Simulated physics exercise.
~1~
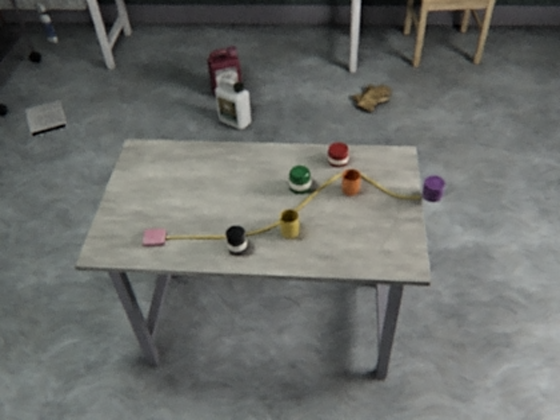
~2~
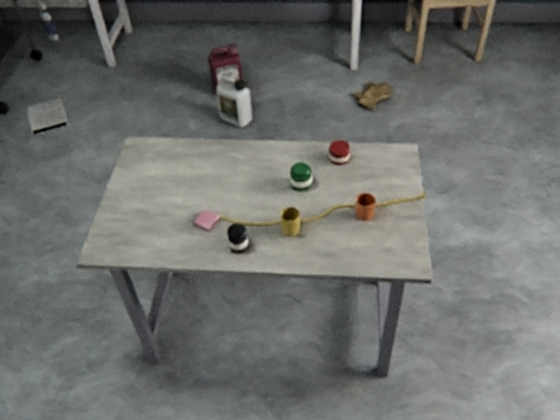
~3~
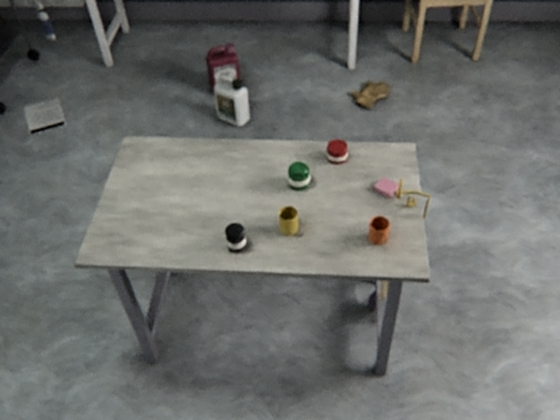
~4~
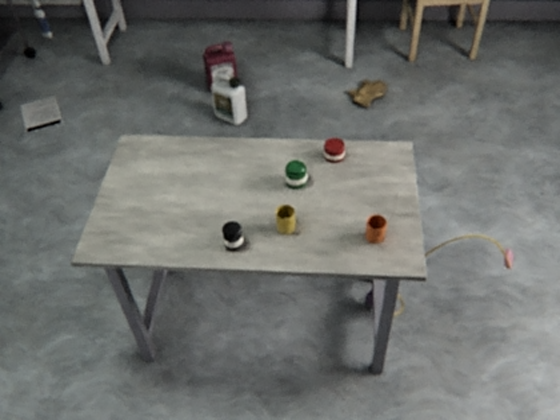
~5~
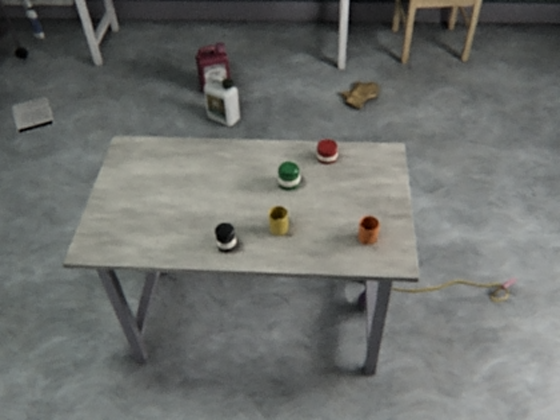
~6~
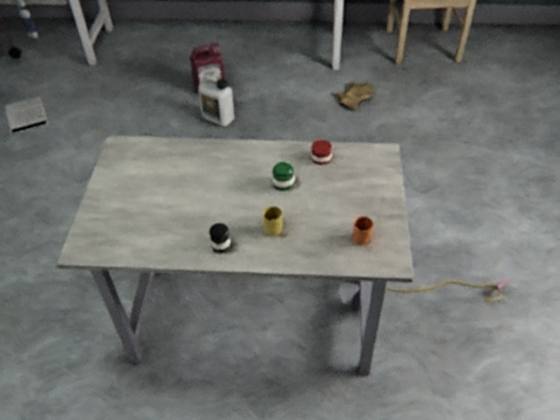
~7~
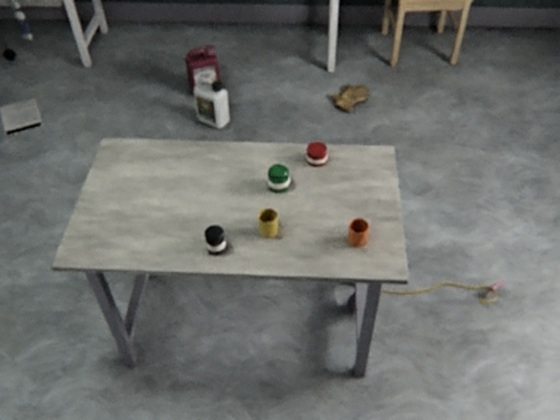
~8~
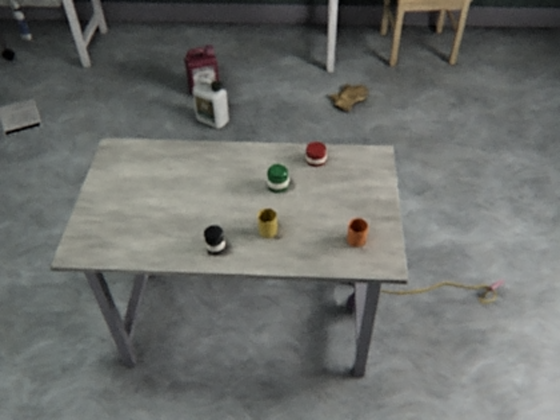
Purple cup-like object falling off a table's right edge, its cable shifting an orange mug and dragging a pink block to the floor.
